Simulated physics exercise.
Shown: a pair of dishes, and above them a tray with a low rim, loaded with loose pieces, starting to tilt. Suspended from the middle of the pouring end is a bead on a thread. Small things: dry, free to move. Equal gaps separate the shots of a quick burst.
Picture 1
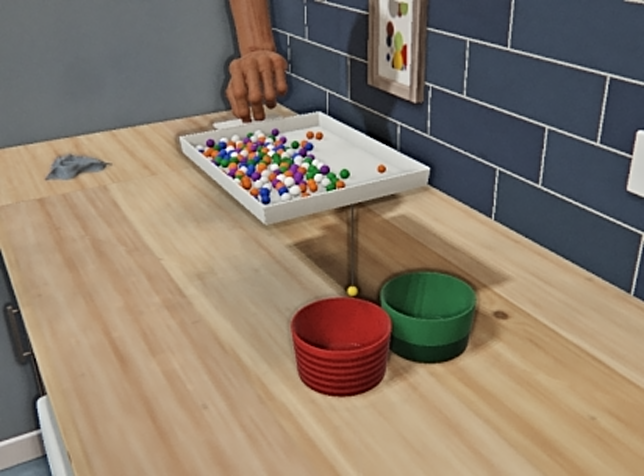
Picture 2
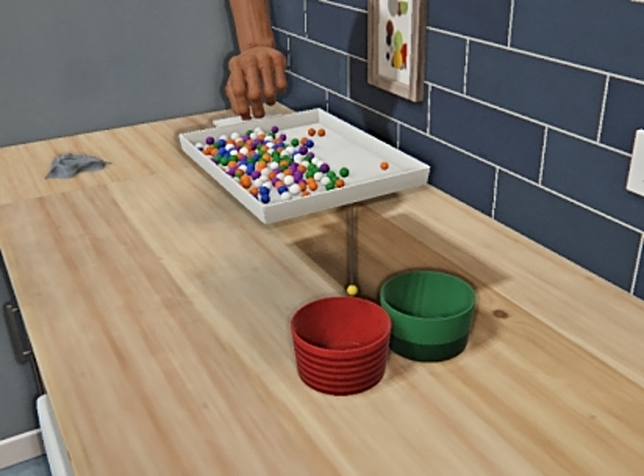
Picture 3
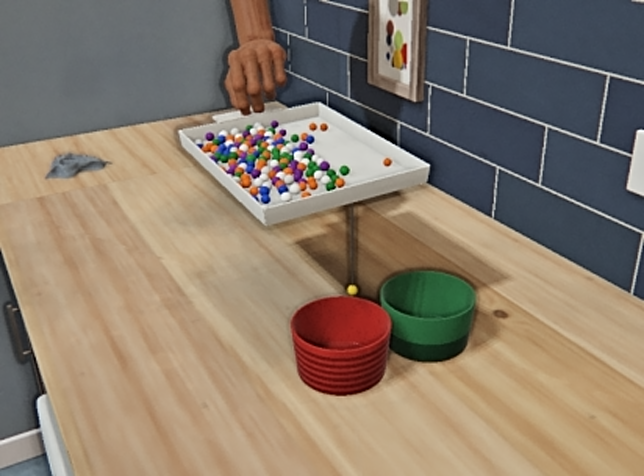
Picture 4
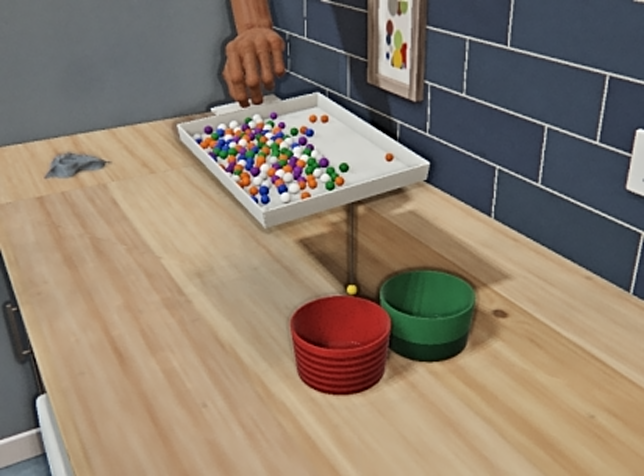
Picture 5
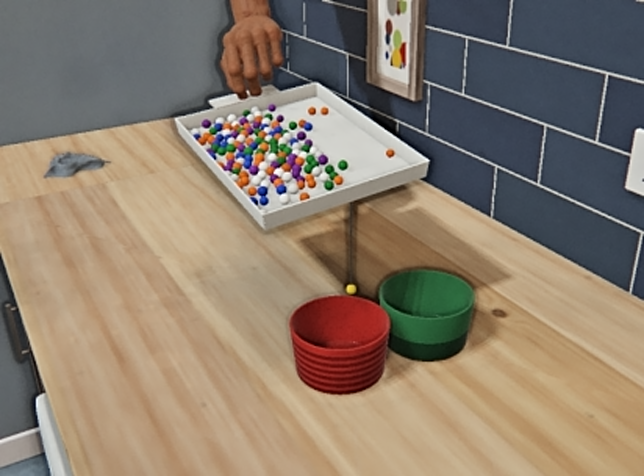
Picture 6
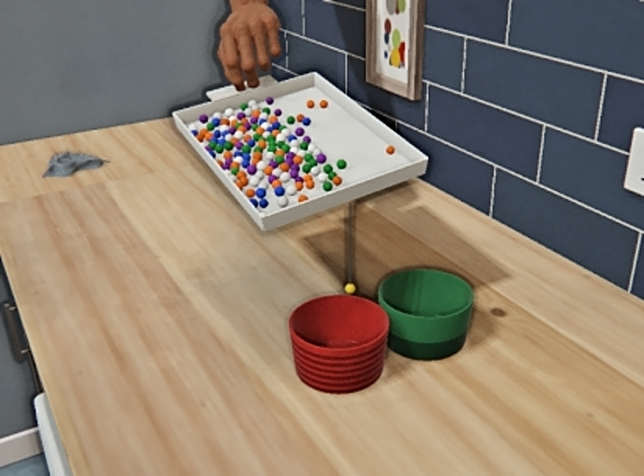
In this clip, a hand at the back edge of a white tray of multicoloured beads gradually raises that side, and the tray tilts slightly toward its near left corner above a red dish and a green dish.
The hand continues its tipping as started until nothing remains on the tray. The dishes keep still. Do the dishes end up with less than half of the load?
Yes, they get under half.
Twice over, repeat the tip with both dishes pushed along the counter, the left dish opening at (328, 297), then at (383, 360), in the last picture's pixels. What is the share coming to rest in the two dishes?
0% for the first placement, 0% for the second.
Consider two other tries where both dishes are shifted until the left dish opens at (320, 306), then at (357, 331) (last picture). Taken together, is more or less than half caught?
First place: Short of half; second place: Short of half.
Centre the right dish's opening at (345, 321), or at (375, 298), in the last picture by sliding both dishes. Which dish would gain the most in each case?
For the two places in order: The leftward one, the leftward one.
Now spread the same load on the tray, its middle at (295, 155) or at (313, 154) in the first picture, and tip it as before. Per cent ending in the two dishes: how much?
From the first start you get 10 in a hundred, from the second 20 in a hundred.
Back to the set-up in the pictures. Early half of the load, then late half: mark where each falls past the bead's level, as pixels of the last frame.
Early half (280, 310), late half (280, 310).
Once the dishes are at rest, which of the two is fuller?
The fuller one is the one on the left.
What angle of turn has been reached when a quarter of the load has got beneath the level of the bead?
A tilt of roughly 95°.
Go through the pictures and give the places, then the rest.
Corners of the pouring end at (265, 206) and (427, 168), level; middle of the load at (263, 165), round plastic beads; left dish at (367, 368); right dish at (456, 336); bead on its thread at (353, 291), in the first picture.
Corners of the pouring end at (265, 206) and (427, 167), level; middle of the load at (263, 163), in the second picture.
Corners of the pouring end at (265, 208) and (427, 165), tipped barely, lowest at the left corner; middle of the load at (263, 160), in the third picture.
Corners of the pouring end at (264, 210) and (427, 163), tipped a little, lowest at the left corner; middle of the load at (262, 156), in the fourth picture.
Corners of the pouring end at (264, 213) and (426, 160), tipped a little, lowest at the left corner; middle of the load at (260, 153), in the fifth picture.
Corners of the pouring end at (263, 216) and (425, 158), tipped a little, lowest at the left corner; middle of the load at (258, 151), most on the move; left dish at (365, 366); right dish at (453, 334), in the sixth picture.
Soon after the last picture, tray tipped steeply; all on the tray.
A little later, tray tipped right over; about two thirds on the tray; a small part in the left dish; a small part outside both; about a quarter in the air.
Later still, tray tipped past a quarter turn; about a quarter in the left dish; most outside both.
By the end, tray tipped past a quarter turn; about a quarter in the left dish; none in the right dish; most outside both.
